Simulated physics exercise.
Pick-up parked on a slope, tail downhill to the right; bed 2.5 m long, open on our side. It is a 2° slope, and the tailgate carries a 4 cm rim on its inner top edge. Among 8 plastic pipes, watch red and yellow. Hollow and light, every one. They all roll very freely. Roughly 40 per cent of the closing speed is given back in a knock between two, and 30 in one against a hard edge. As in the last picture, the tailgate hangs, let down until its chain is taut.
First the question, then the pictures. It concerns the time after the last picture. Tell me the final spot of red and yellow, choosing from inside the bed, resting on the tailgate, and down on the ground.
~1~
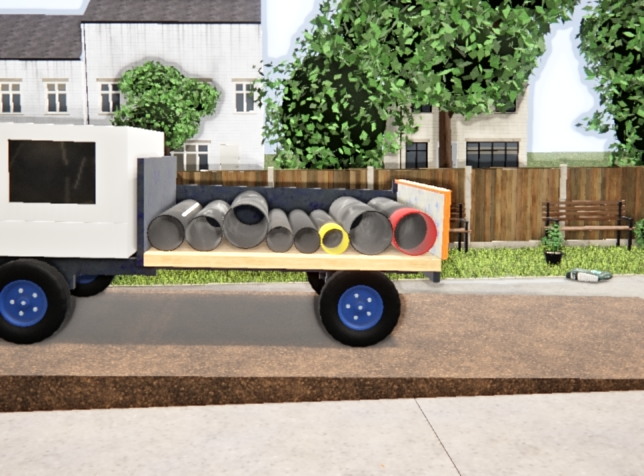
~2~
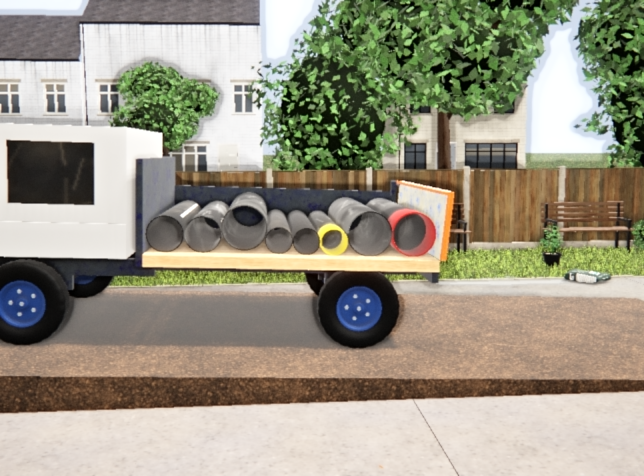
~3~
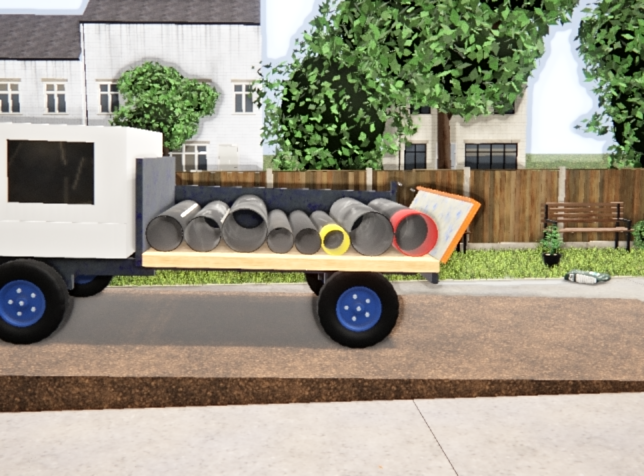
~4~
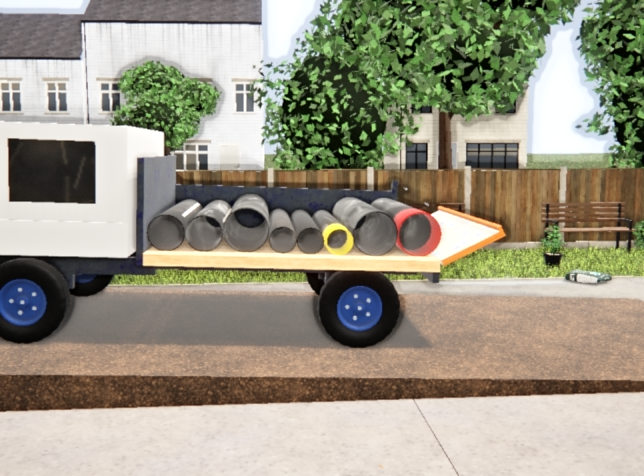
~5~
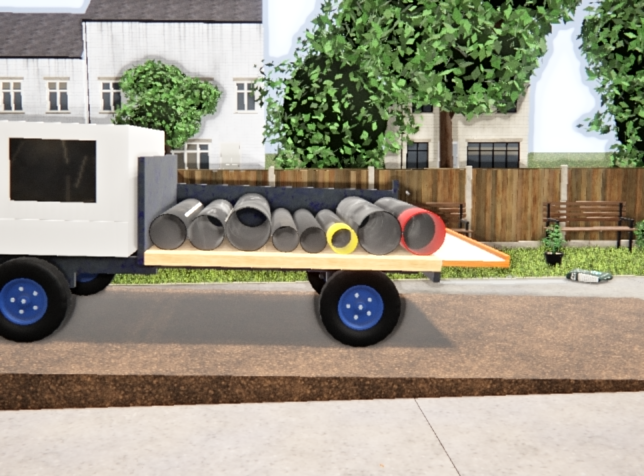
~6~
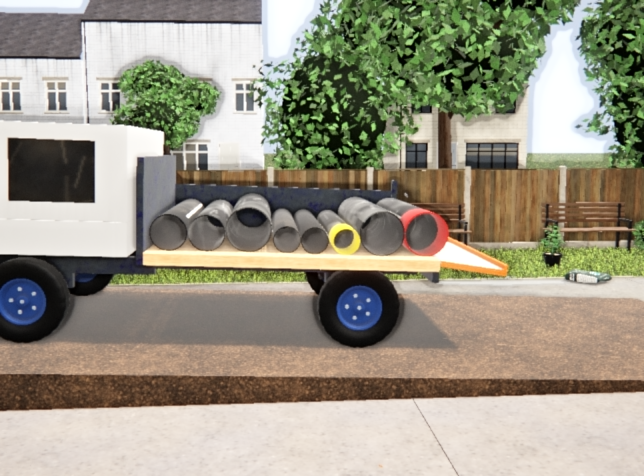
The red one ends up down on the ground, the yellow one ends up down on the ground.
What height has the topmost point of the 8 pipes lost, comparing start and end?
Roughly 75 cm.
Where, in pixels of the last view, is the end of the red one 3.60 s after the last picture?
Roughly at (627, 327).
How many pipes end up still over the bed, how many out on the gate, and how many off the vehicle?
Final counts, in the order asked: 0, 0, 8.
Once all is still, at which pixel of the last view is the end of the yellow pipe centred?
(610, 336).
Then, 1.5 s after the last picture, red is on the gate, 55 cm past the hinge, rolling right; yellow is on the bed, 40 cm short of the hinge, rolling right; 0 of 8 are out.
Then, 3.6 s after the last picture, red is off the vehicle; yellow is dropping off the gate; 3 of 8 are out.
At rest (8.3 s after the last picture), red is off the vehicle; yellow is off the vehicle; 8 of 8 are out.
